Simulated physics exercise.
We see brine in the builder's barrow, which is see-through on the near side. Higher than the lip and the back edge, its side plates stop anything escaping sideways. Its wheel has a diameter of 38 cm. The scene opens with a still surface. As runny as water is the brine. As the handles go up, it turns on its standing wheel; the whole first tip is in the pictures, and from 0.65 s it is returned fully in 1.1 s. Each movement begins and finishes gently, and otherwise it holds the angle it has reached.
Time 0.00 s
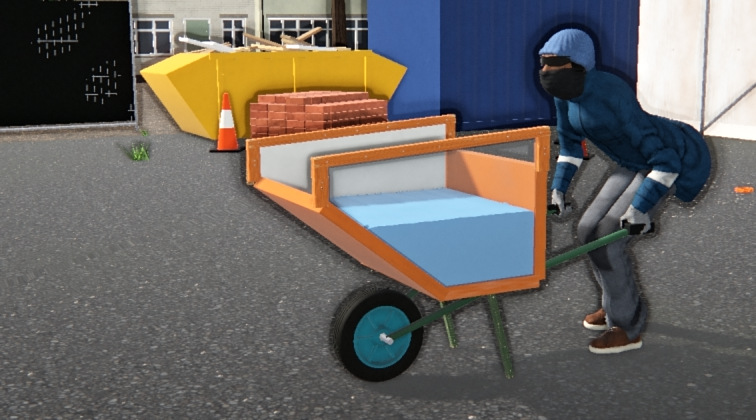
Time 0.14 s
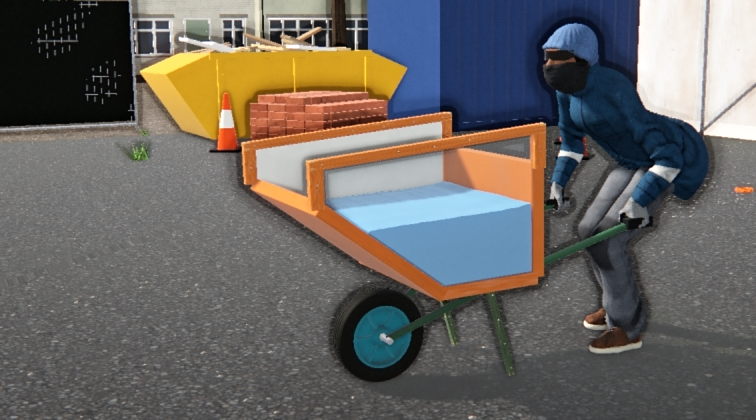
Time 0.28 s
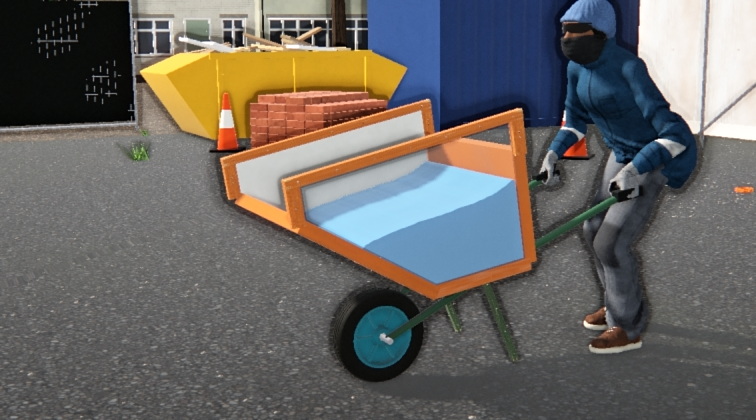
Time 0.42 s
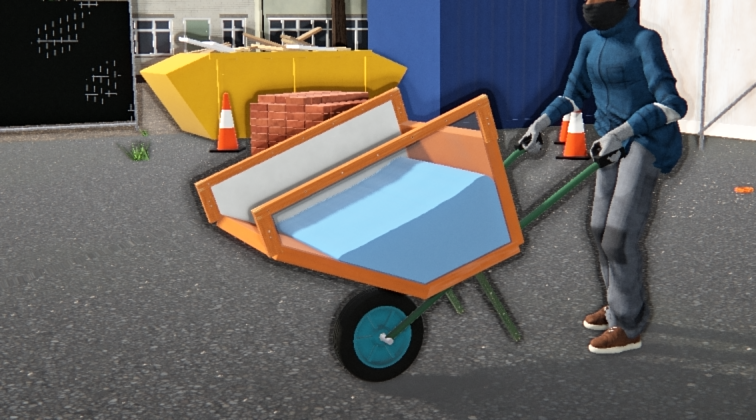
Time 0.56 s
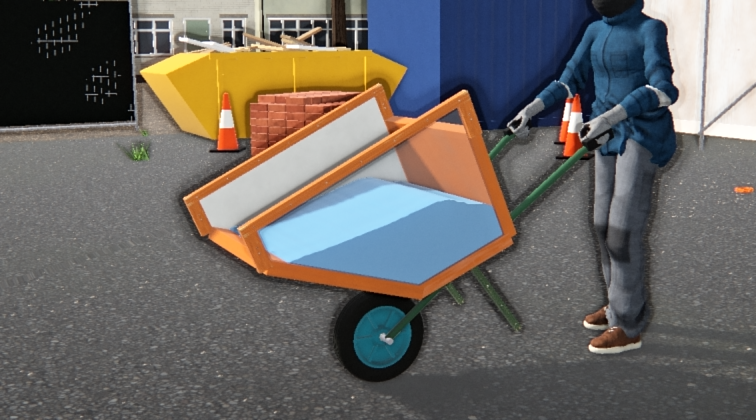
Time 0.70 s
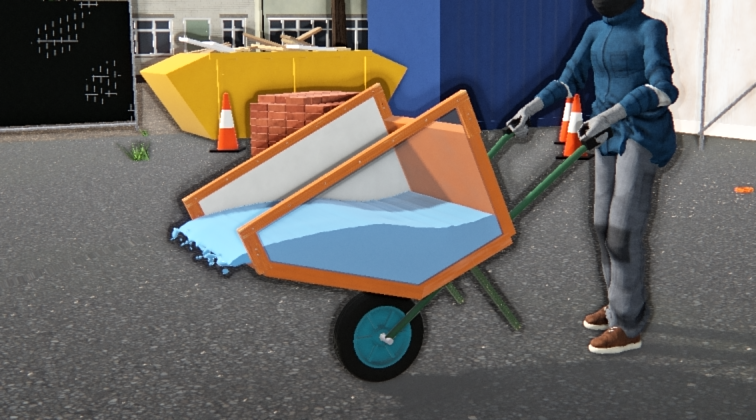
The clip opens on a masked builder in a blue jacket bending to grip an orange-framed wheelbarrow holding pale blue liquid. The builder straightens and raises the handles, tilting the barrow forwards to the left as the liquid shifts inside, then holds them still while some pours over the front lip.
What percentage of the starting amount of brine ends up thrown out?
About 48 per cent.
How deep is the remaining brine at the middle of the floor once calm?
About 14 cm.
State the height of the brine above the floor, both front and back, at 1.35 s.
Roughly 16 cm in front and 0 cm behind.
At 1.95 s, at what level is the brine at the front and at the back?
Front: 0 cm; back: 30 cm.
Then, 1.35 s in, the barrow is at 6° forwards, the surface stands 1 cm at the back and 15 cm at the front; 43 per cent is out, over the front.
Then, 1.95 s in, the surface stands 29 cm at the back and 0 cm at the front; 44 per cent is out, over the front.
Then, 2.55 s in, the surface stands 9 cm at the back and 14 cm at the front; 47 per cent is out, over the front.
Then, 4.64 s in, 48 per cent is out, over the front, 44 of 92 litres.
